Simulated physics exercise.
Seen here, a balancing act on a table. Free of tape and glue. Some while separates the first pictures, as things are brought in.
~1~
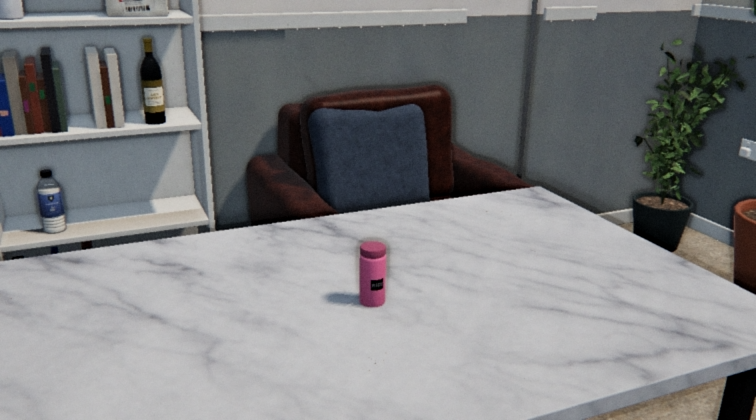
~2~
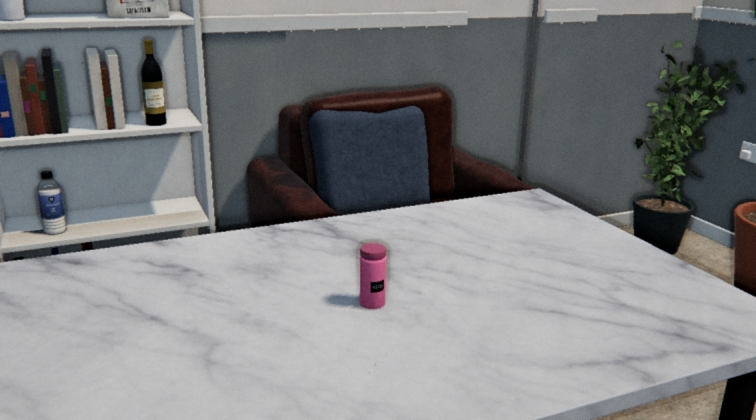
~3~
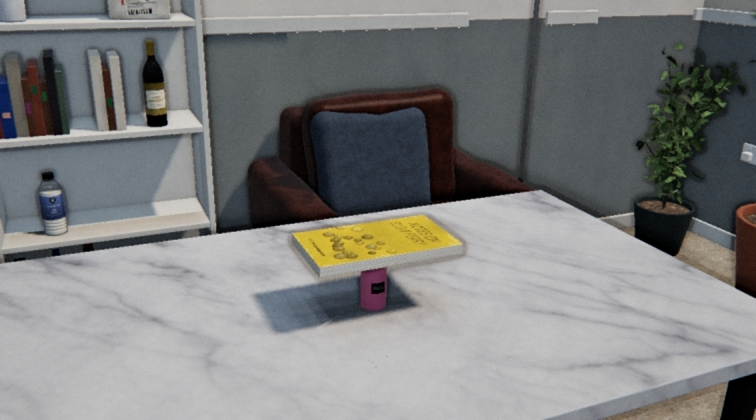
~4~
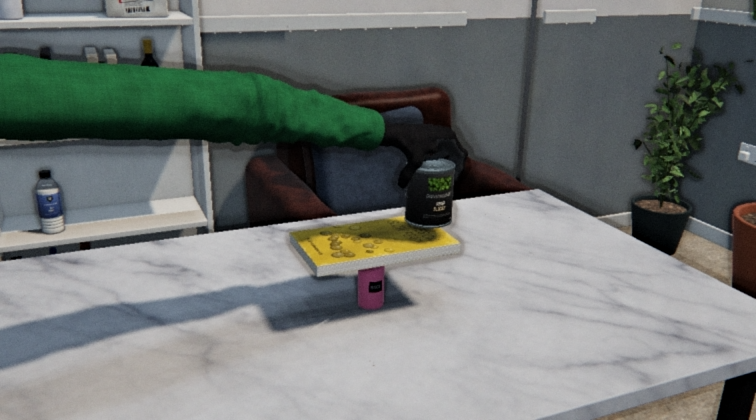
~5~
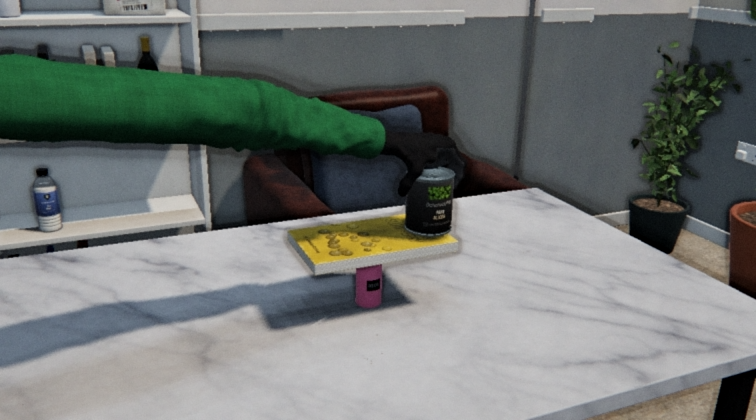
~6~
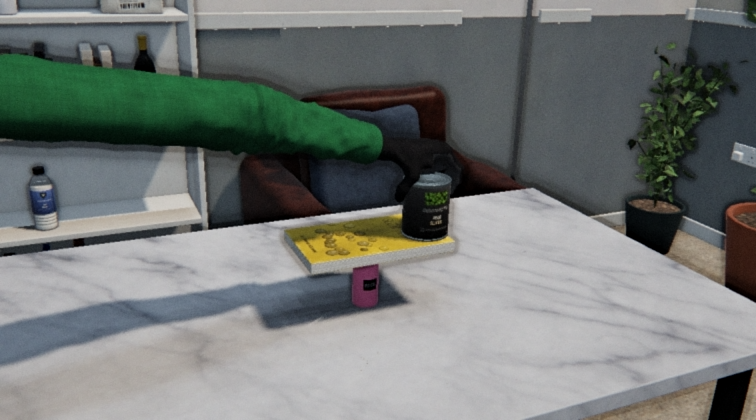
Gloved hand in a green sleeve lowering a black tin onto the right side of a yellow book atop a pink shaker.
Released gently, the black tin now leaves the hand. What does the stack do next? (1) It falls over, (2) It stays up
1.
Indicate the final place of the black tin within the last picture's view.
Roughly pixel (494, 275) in the last picture.
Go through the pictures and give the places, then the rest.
In the first picture, the last thing is not in view yet; pink shaker (373, 274).
In the second picture, the last thing is not in view yet; pink shaker (373, 276).
In the third picture, the last thing is not in view yet; pink shaker (374, 277).
In the fourth picture, on its way; black tin (430, 192); pink shaker (371, 276).
In the fifth picture, on its way; black tin (429, 201); pink shaker (369, 275).
In the sixth picture, set down, still held; black tin (426, 206); pink shaker (366, 274).
Then, 0.40 s after the last picture, black tin now fallen; yellow book tipped 66° from how it was.
Then, 0.80 s after the last picture, yellow book now fallen; pink shaker tipped 71° from how it was.
Then, 1.10 s after the last picture, pink shaker now fallen.
By the end, fallen, black tin, pink shaker and yellow book. Seen from the same camera at the end, black tin near (494, 275). The stack loses its balance.
